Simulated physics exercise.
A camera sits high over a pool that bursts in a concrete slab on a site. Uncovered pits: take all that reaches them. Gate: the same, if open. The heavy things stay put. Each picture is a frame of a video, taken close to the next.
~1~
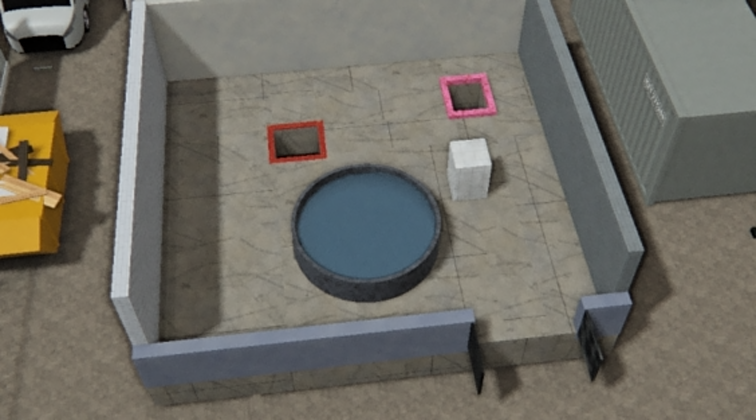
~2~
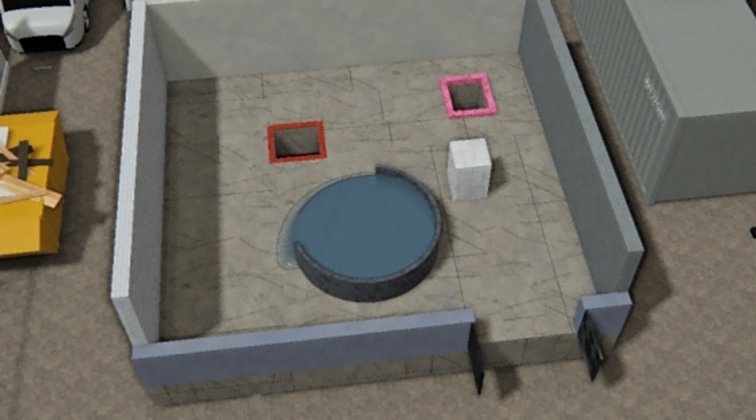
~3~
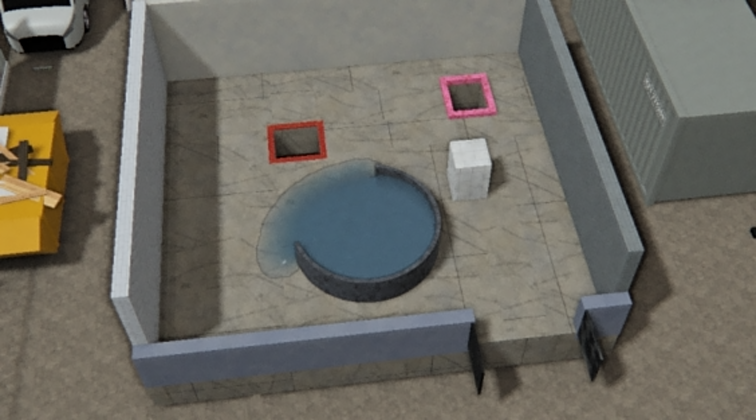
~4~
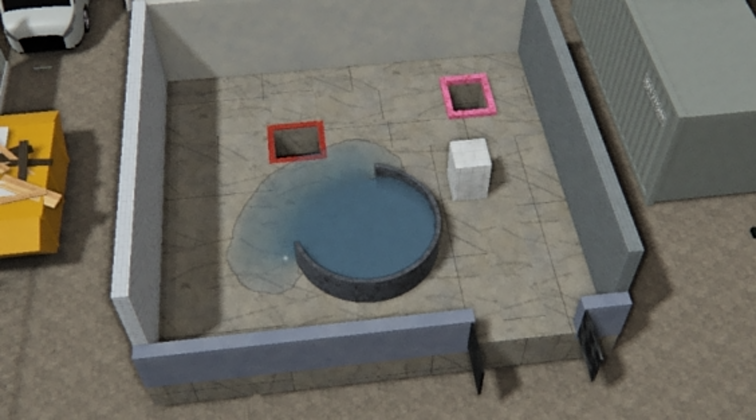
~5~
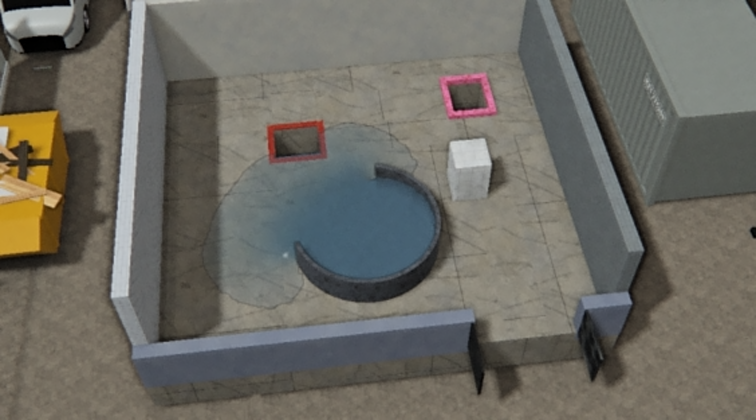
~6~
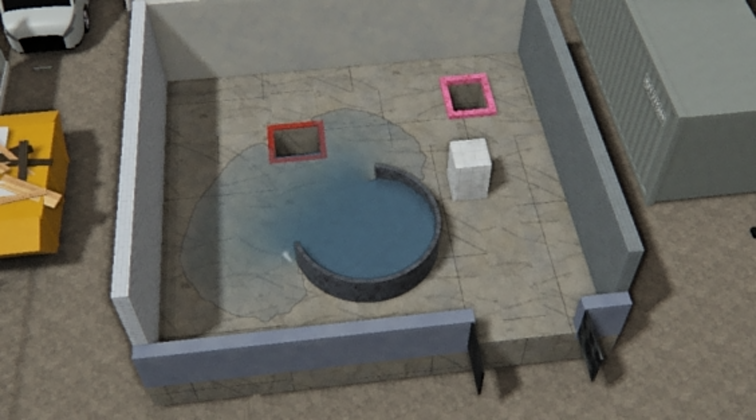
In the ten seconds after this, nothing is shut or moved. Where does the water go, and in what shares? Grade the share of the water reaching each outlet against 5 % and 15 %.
By my reckoning the gate stays under 5 %, the red pit goes over 15 %, the pink pit stays under 5 %.
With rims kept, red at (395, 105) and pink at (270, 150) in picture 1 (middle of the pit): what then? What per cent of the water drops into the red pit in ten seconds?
Note: Red pit, 15 percent.
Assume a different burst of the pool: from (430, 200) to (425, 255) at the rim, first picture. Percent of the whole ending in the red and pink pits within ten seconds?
Per cent: Red 2, pink 0.
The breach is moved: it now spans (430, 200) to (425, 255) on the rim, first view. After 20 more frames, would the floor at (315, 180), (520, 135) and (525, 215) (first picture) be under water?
Note, points one to three: Unreached / reached and soaked / reached and soaked.
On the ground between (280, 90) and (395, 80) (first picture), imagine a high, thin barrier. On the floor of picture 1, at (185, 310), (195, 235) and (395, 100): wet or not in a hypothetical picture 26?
As the points were listed, they come out taken by the flood, taken by the flood, and finally taken by the flood.
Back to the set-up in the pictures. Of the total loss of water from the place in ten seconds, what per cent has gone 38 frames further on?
About 75 %.
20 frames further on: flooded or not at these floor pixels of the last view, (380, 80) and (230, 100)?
First spot swamped; second spot swamped.
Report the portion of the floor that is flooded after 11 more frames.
Near 45 in a hundred.
A moment on, water covers 40 % of the floor; the gate 0 %, the red pit 5 %, the pink pit 0 %.
Next, water covers 45 % of the floor; the gate 0 %, the red pit 11 %, the pink pit 0 %.
Then, water covers 50 % of the floor; the gate 0 %, the red pit 17 %, the pink pit 0 %.
Later, water covers 70 % of the floor; the gate 0 %, the red pit 24 %, the pink pit 0 %.
In the end, water covers 95 % of the floor; the gate 0 %, the red pit 31 %, the pink pit 0 %.
